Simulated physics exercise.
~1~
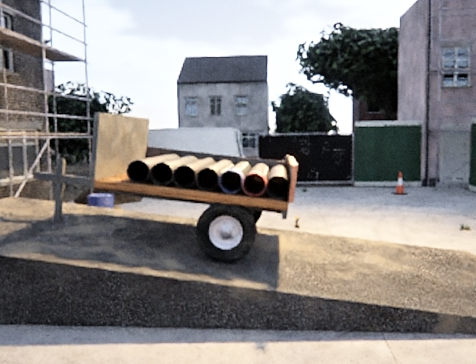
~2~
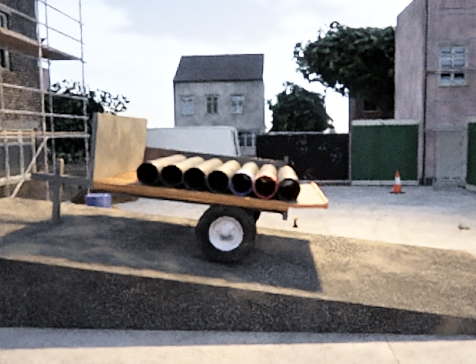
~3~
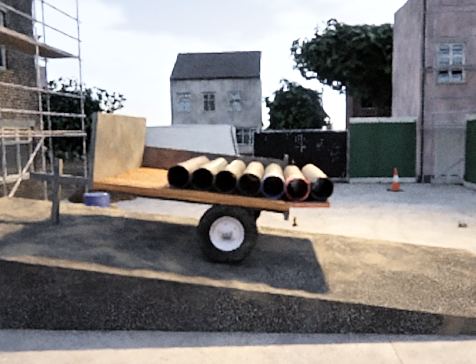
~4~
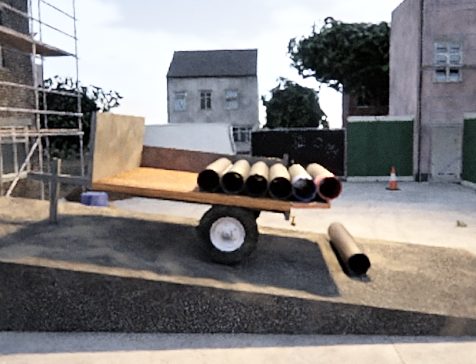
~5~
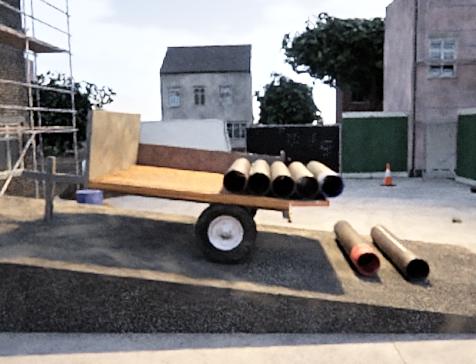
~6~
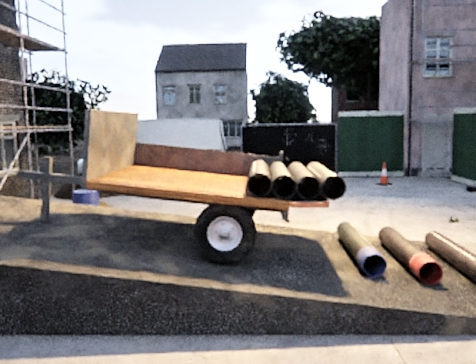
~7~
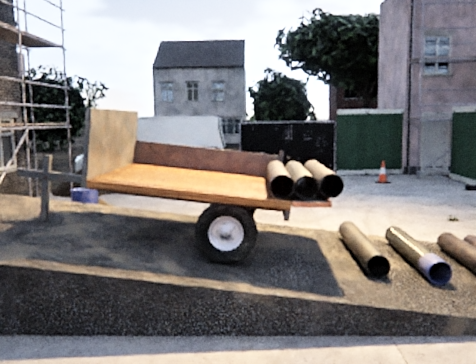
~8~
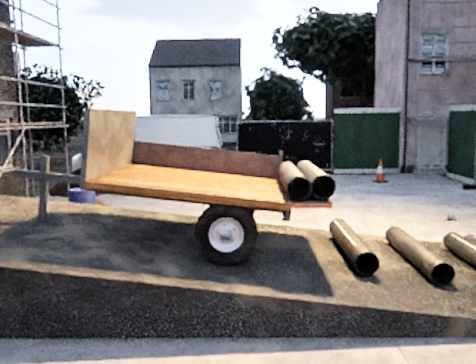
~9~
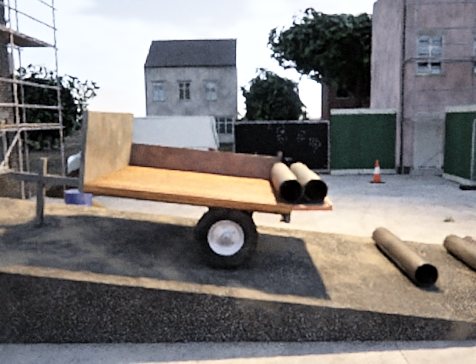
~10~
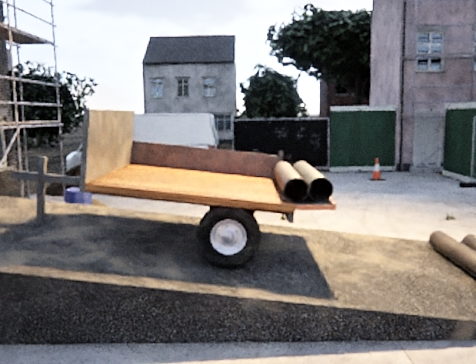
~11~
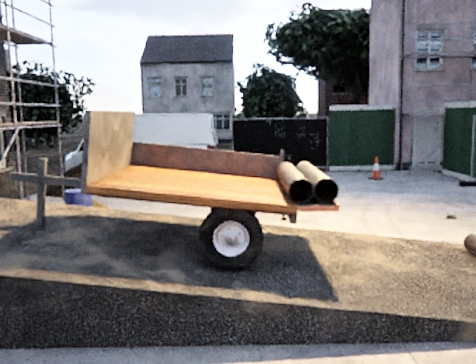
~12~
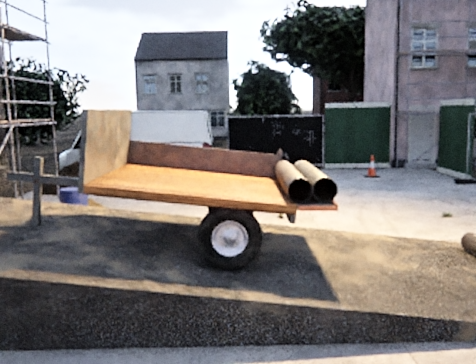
Steel pipes rolling right along a sloping trailer bed and dropping off its lowered tailgate, the last two staying at the edge.
